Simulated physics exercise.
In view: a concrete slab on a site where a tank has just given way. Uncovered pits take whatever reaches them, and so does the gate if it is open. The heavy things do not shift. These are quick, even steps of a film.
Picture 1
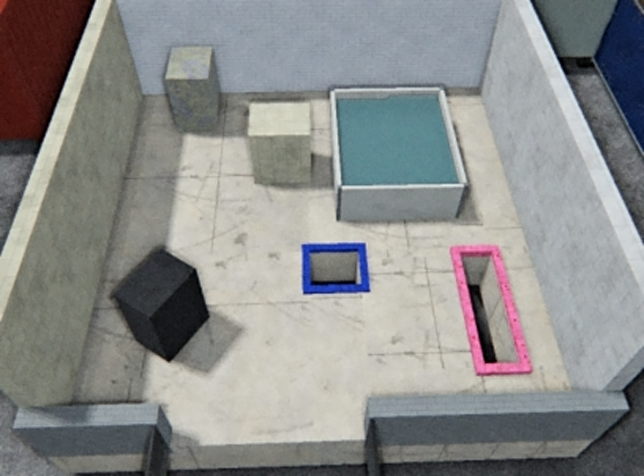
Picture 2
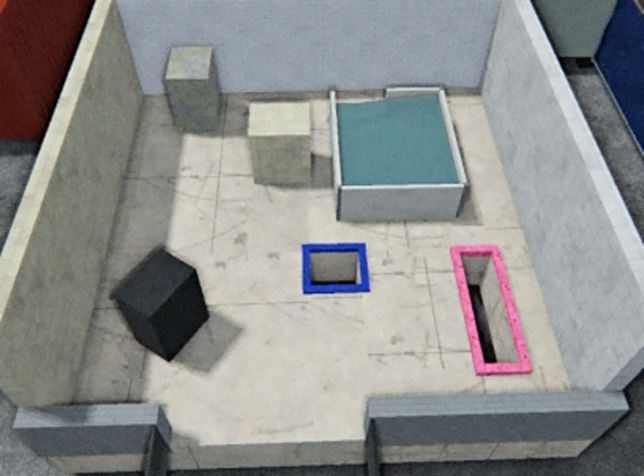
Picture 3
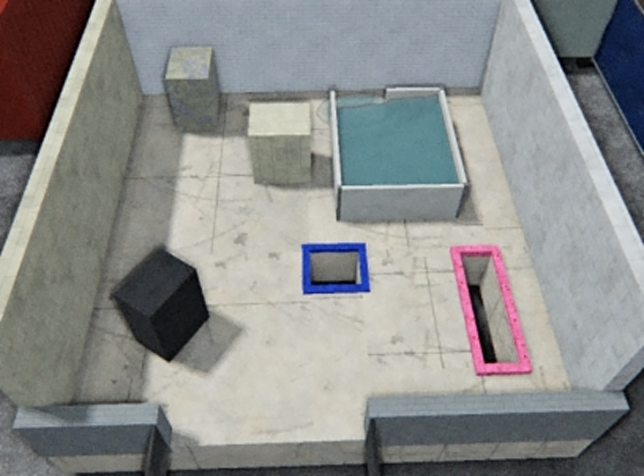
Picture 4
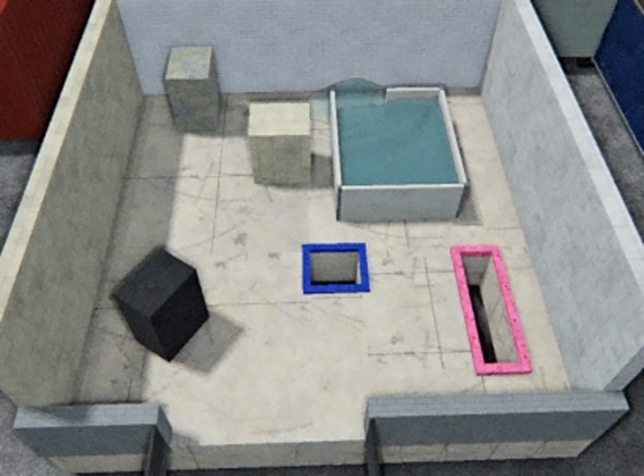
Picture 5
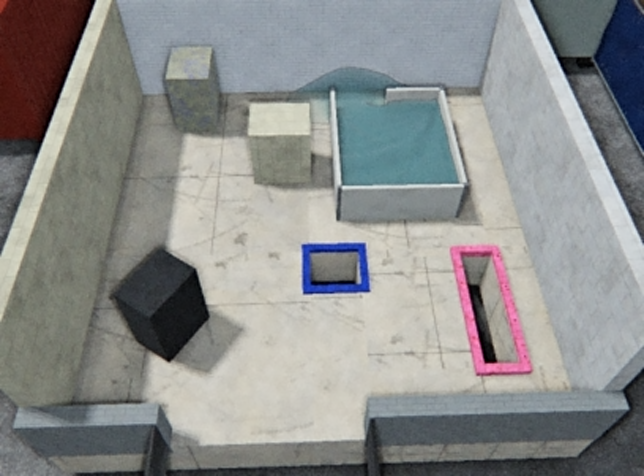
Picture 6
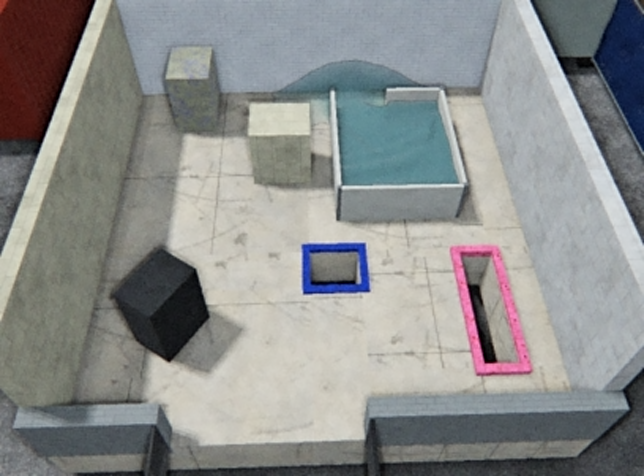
Water spilled out through a gap in the far side of a tank on a concrete slab, then spread leftward in a thin sheet along the back wall, while the nearby blocks stayed put.
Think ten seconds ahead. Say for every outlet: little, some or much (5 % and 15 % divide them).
The gate takes from 5 to 15 %; the pink pit takes under 5 %; the blue pit takes under 5 %.
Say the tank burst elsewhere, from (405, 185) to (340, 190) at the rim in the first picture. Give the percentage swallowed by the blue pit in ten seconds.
Roughly, in per cent: Blue 35.
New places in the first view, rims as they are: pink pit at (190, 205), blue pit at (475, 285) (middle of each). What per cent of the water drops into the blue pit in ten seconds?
In per cent: Blue 8.
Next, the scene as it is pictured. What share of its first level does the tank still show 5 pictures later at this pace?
Some 74 per cent.
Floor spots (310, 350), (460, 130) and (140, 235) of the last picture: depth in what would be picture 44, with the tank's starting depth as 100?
Roughly 2, 14 and 12 per cent, in turn.
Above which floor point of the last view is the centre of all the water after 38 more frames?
Around (334, 191).
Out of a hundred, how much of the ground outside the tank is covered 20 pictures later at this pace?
Some 55 per cent.
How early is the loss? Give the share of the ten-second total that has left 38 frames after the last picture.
About 25 per cent.
A moment on, water covers 15 % of the floor; the gate 0 %, the pink pit 0 %, the blue pit 0 %.
Next, water covers 25 % of the floor; the gate 0 %, the pink pit 0 %, the blue pit 0 %.
Then, water covers 55 % of the floor; the gate 0 %, the pink pit 0 %, the blue pit 0 %.
Later, water covers 80 % of the floor; the gate 0 %, the pink pit 2 %, the blue pit 0 %.
In the end, water covers 95 % of the floor; the gate 7 %, the pink pit 3 %, the blue pit 1 %.
